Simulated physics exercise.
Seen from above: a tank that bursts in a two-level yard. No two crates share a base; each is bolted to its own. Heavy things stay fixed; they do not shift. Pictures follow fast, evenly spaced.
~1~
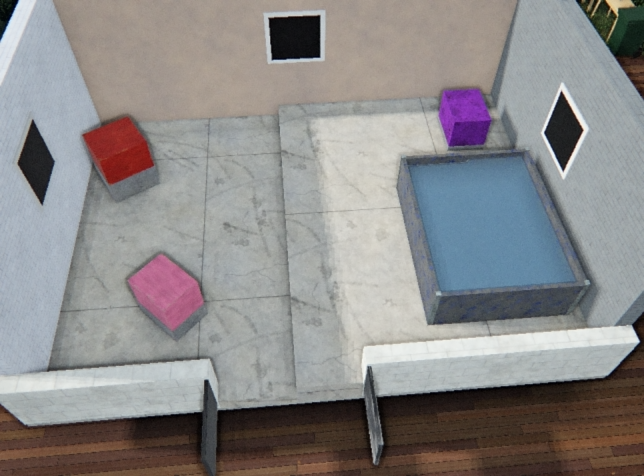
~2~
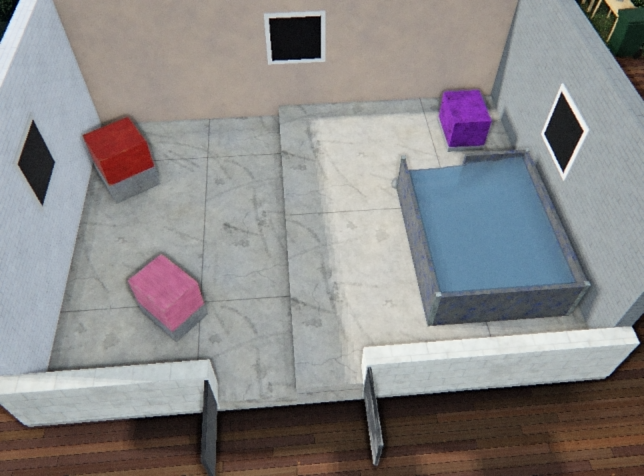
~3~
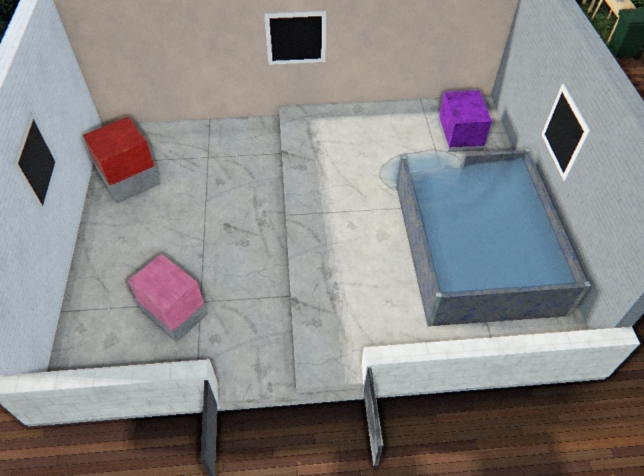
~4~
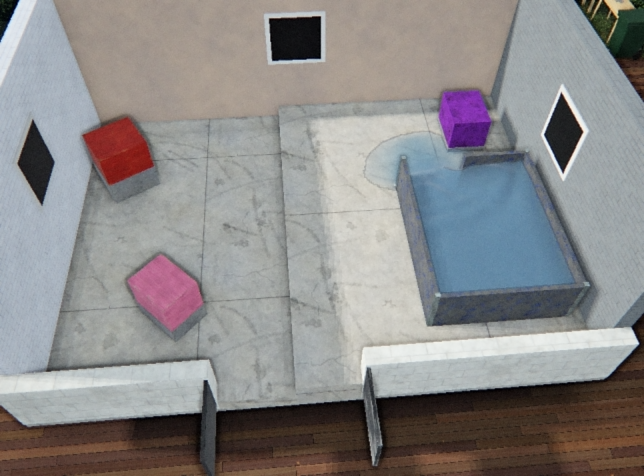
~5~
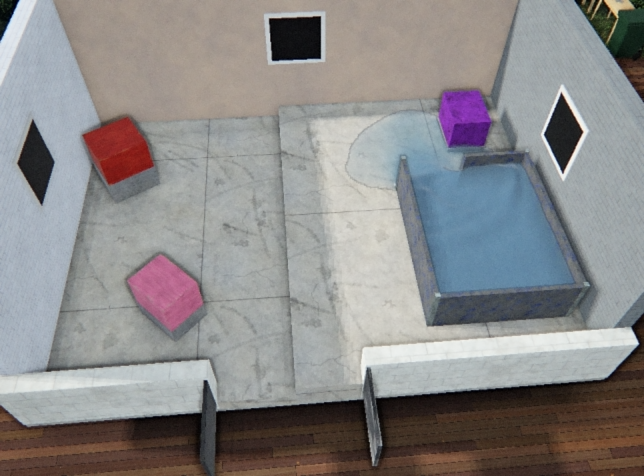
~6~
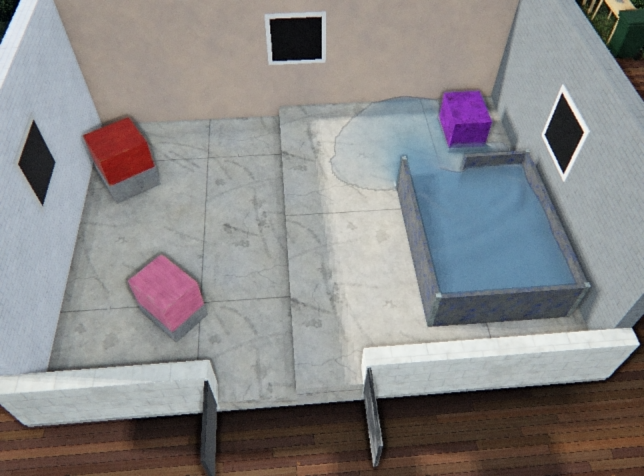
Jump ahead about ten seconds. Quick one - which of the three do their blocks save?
Pink crate saved, red crate saved, purple crate wet.
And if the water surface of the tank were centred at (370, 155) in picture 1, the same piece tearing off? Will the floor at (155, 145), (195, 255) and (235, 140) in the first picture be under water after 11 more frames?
As listed: Covered, dry, flooded.
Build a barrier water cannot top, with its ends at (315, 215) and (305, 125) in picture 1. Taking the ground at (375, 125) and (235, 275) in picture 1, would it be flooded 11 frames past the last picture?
Reached, untouched.
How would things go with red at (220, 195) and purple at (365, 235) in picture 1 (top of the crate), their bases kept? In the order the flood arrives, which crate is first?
The red-painted one.
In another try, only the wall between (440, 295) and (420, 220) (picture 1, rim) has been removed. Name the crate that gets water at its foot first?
The crate marked pink.
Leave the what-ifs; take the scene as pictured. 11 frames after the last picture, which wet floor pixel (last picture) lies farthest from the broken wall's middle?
My estimate: Roughly (170, 125).
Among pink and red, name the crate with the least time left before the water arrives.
The answer is the red-painted one.
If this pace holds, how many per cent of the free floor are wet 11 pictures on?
I'd estimate some 30 per cent.
A moment on, water covers 20 % of the floor; the pink crate not reached, the red crate not reached, the purple crate water round its plinth.
Next, water covers 30 % of the floor; the pink crate not reached, the red crate not reached, the purple crate water round its plinth.
Then, water covers 45 % of the floor; the pink crate not reached, the red crate water round its plinth, the purple crate water round its plinth.
Later, water covers 70 % of the floor; the pink crate water round its plinth, the red crate water round its plinth, the purple crate water round its plinth.
In the end, water covers 90 % of the floor; the pink crate stayed above the water, the red crate stayed above the water, the purple crate was topped.
